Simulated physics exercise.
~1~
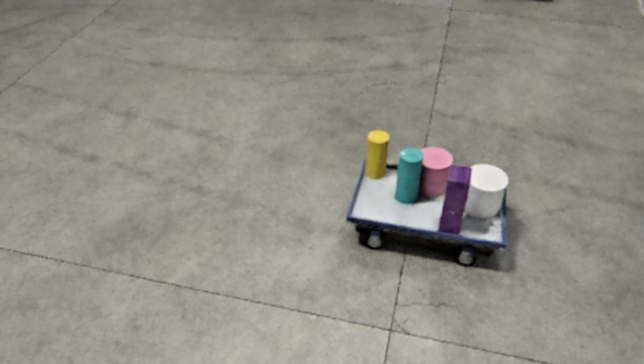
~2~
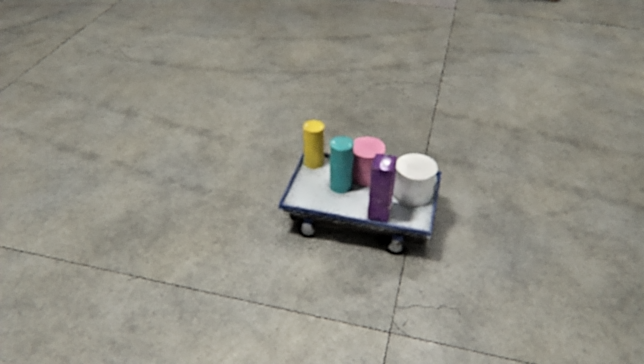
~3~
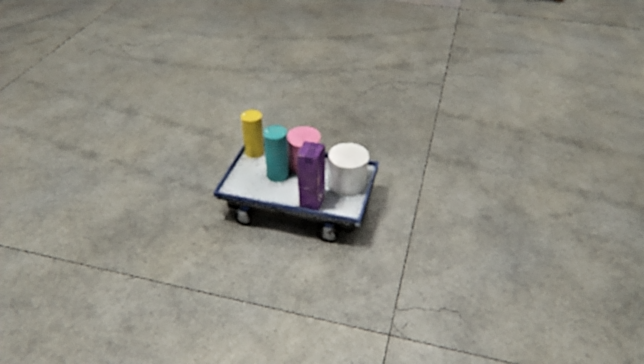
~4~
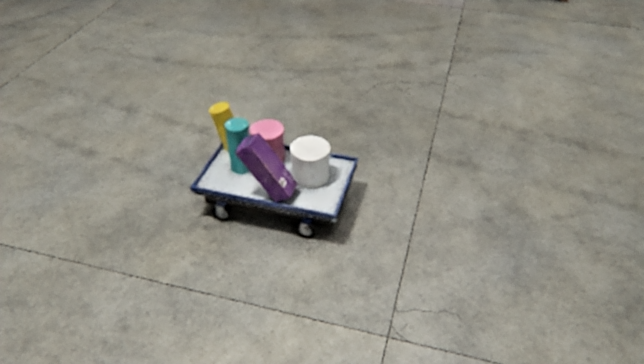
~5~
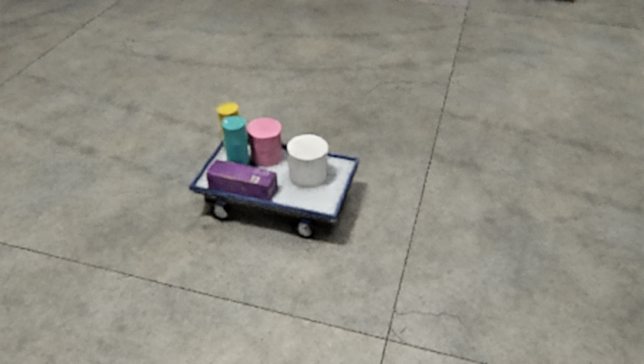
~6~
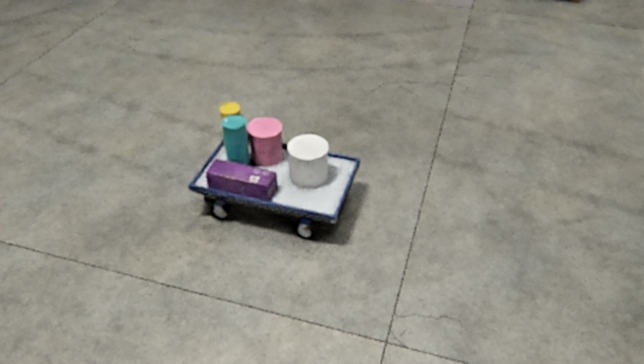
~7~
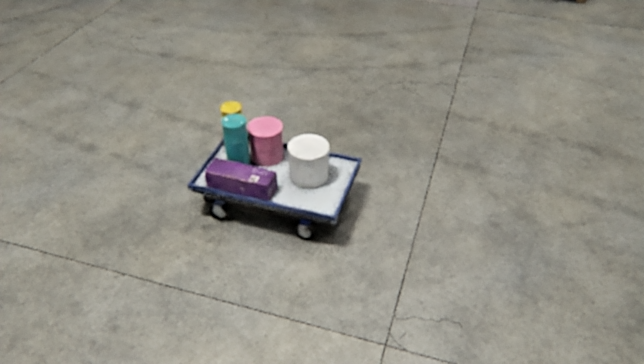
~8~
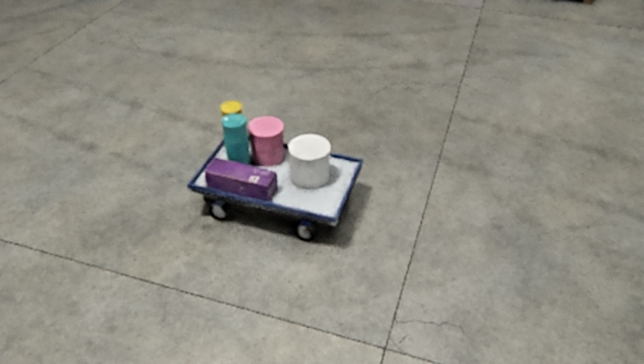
A flat cart carrying a yellow canister, a turquoise canister, a pink pail, a white pail and an upright purple box rolls left across a concrete floor and stops. The purple box tips over to the left and ends on its side, while the others remain upright on the cart.
